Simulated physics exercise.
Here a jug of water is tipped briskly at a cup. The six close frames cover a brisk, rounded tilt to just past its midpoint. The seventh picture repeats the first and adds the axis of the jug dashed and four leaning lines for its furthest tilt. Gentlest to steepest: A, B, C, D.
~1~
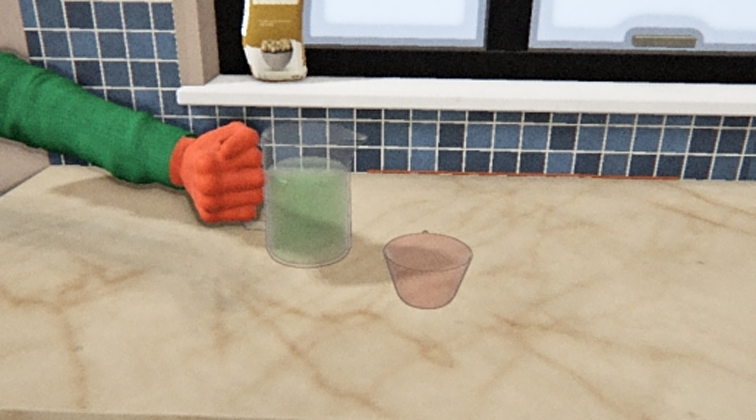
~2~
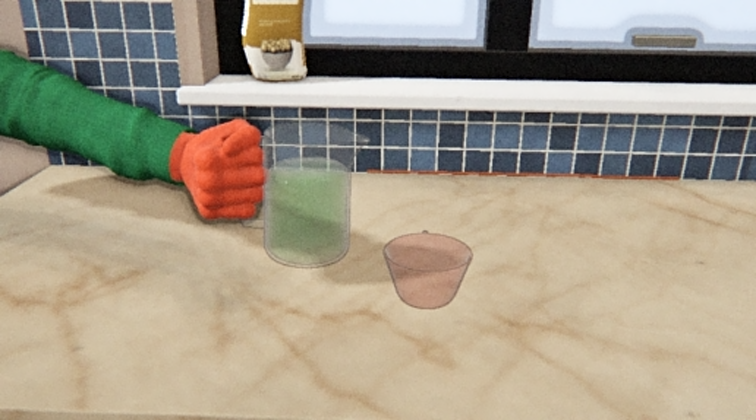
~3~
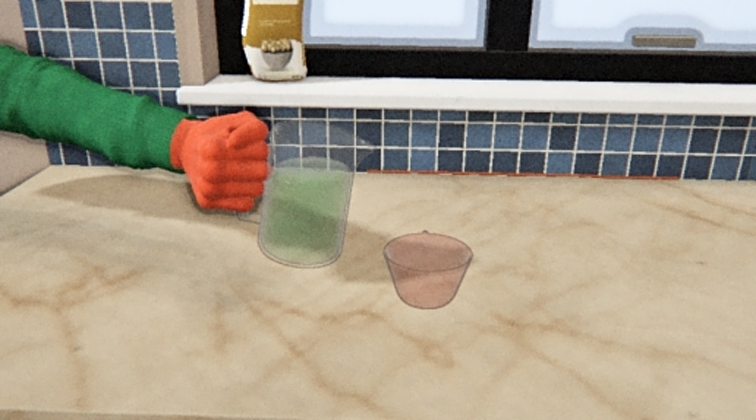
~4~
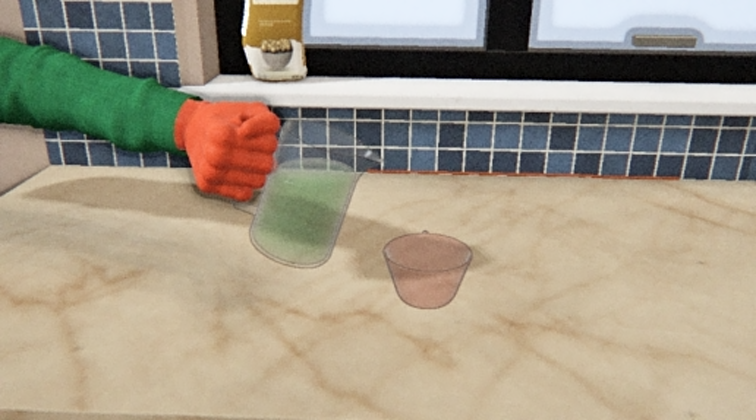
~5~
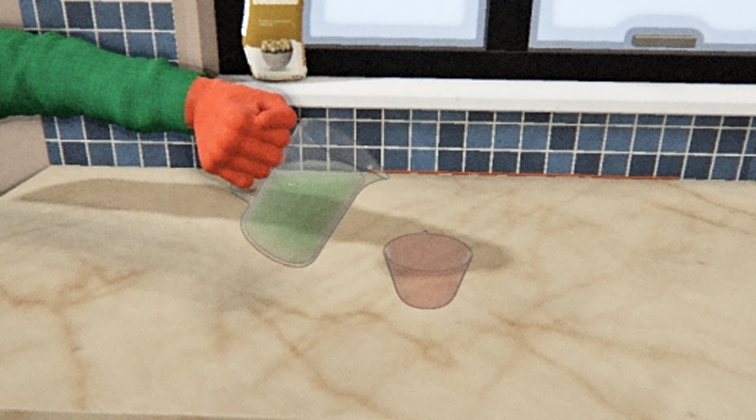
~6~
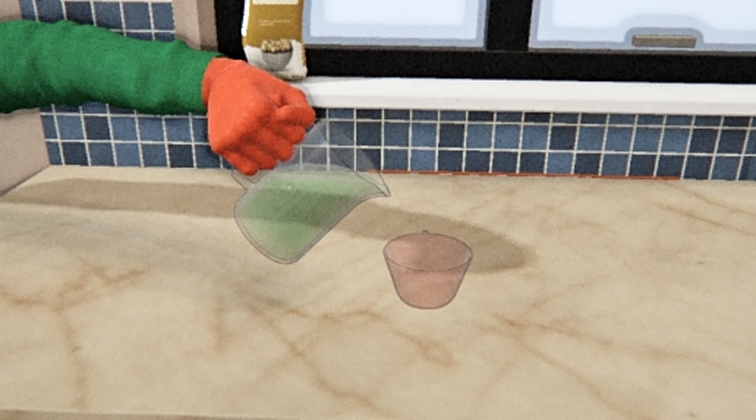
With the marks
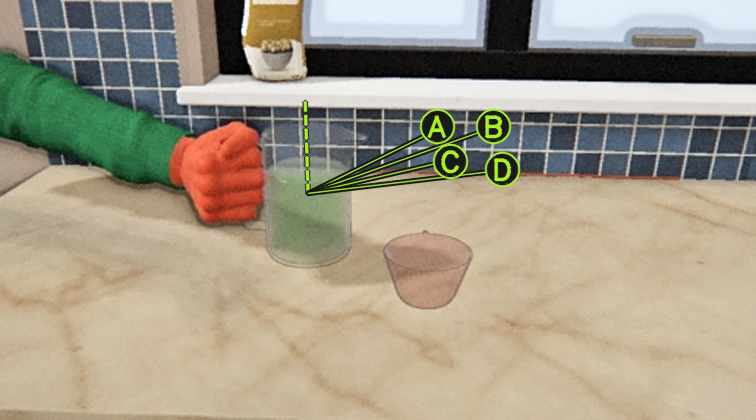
A red-gloved hand in a green sleeve tilting a clear jug of green liquid rightward beside a small pink cup on a marble counter.
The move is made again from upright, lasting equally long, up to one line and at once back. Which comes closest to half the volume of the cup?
A beats the others.
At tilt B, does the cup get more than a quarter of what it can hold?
Yes, it does.
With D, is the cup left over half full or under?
Over half.
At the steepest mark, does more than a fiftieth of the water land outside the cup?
Yes.
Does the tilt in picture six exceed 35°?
Yes.
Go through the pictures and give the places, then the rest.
In the first picture, upright, lip at (365, 138); rim of the cup round (428, 251); nothing has left yet.
In the second picture, tipped about 2°, lip at (368, 140); nothing has left yet.
In the third picture, tipped about 9°, lip at (374, 147); nothing has left yet.
In the fourth picture, tipped about 19°, lip at (382, 160); nothing has left yet.
In the fifth picture, tipped about 32°, lip at (388, 176); nothing has left yet.
In the sixth picture, tipped about 45°, lip at (390, 194); nothing has left yet.
In lime, A at (423, 136); B at (477, 133); C at (433, 164); D at (485, 172).
With A, the cup ends with about 54 % of what it can hold.
With B, the cup ends with about 78 % of what it can hold; 3 % of the water is spilt.
With C, the cup ends with about 91 % of what it can hold; 11 % of the water is spilt.
With D, the cup ends with about 95 % of what it can hold; 22 % of the water is spilt.
